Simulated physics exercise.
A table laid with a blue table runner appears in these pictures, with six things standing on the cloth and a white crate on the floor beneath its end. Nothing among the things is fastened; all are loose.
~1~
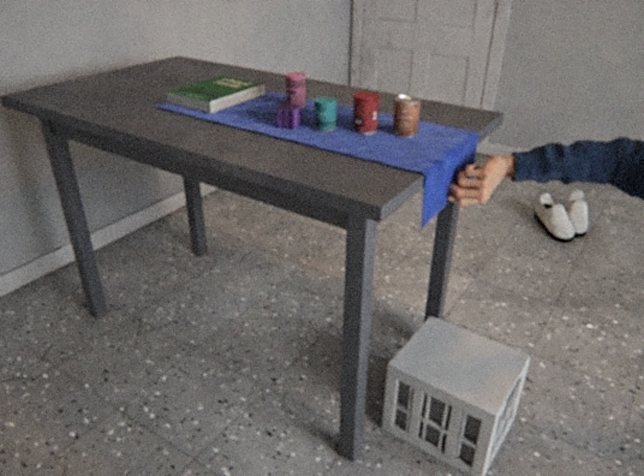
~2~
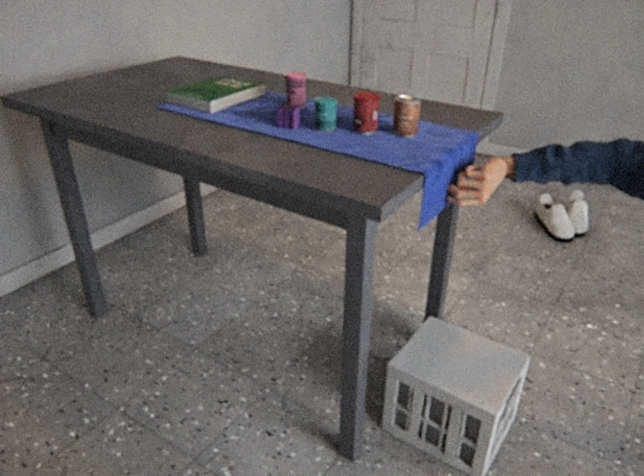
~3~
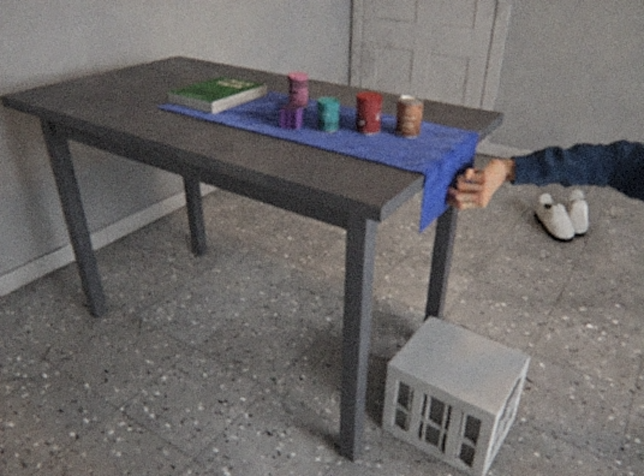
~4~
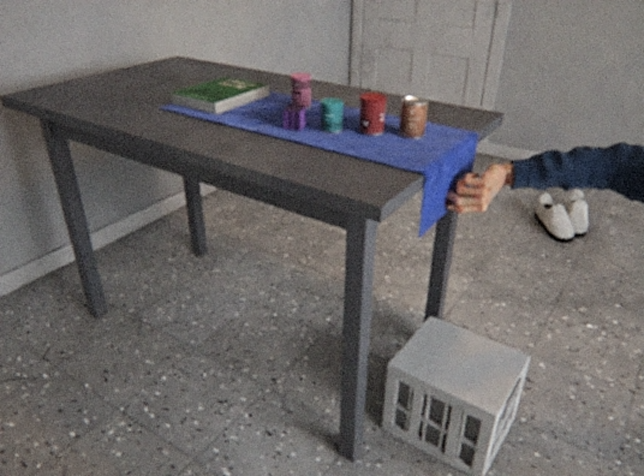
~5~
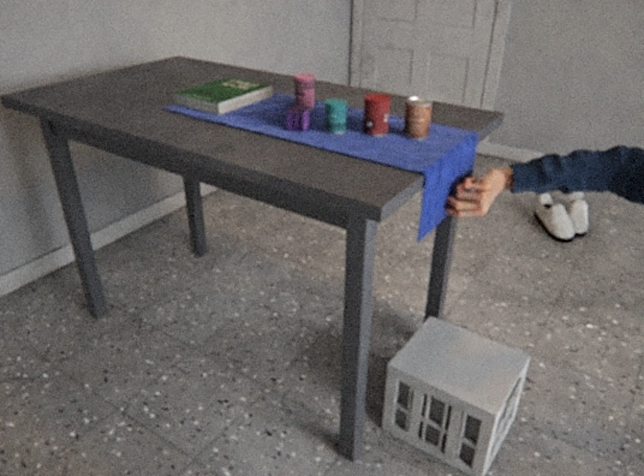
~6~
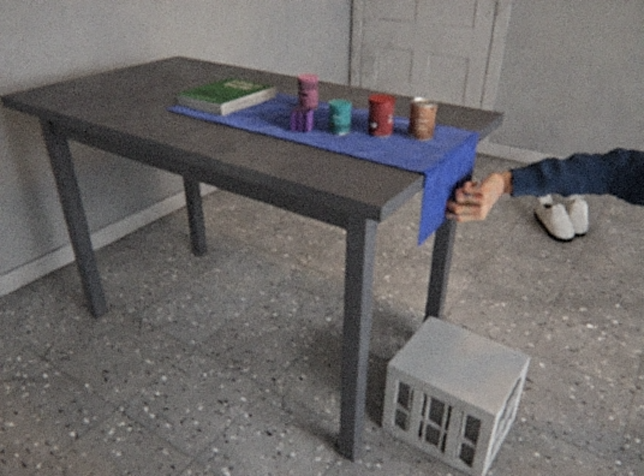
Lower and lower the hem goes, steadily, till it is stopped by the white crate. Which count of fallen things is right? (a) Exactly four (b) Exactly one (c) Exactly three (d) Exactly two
Exactly four.
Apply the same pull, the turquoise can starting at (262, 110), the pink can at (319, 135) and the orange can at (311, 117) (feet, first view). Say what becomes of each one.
Outcome: Turquoise can is still in place, pink can is gone, orange can is gone.
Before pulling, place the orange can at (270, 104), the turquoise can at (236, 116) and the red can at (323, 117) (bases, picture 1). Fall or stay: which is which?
Orange can: Stays. Turquoise can: Stays. Red can: Goes.
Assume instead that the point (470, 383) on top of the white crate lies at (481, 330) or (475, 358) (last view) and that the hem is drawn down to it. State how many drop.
Respectively 2 and 3.
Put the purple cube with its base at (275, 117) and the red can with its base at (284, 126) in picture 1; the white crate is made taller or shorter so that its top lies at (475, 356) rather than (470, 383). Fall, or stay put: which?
In the end the purple cube rides it out; meanwhile the red can rides it out.
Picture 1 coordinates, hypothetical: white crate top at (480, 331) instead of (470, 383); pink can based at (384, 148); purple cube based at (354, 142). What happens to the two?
So the pink can leaves, and the purple cube leaves.
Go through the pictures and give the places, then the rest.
In the first picture, hem (420, 230); orange can (408, 99); red can (367, 95); turquoise can (325, 100); purple cube (288, 107); pink can (295, 74); top of the crate (470, 383).
In the second picture, hem (418, 230); orange can (408, 99).
In the third picture, hem (420, 234); red can (370, 96).
In the fourth picture, hem (419, 238); turquoise can (332, 101); top of the crate (470, 383).
In the fifth picture, hem (417, 242); purple cube (298, 109).
In the sixth picture, hem (418, 247); orange can (424, 102); red can (382, 98); turquoise can (340, 102); purple cube (302, 110); pink can (308, 76).
Soon after, hem near (439, 293); orange can and red can gone.
Then, hem near (435, 334); orange can, red can and turquoise can gone.
At rest, hem on the crate; orange can, red can, turquoise can and purple cube gone. The count of fallen things is four.
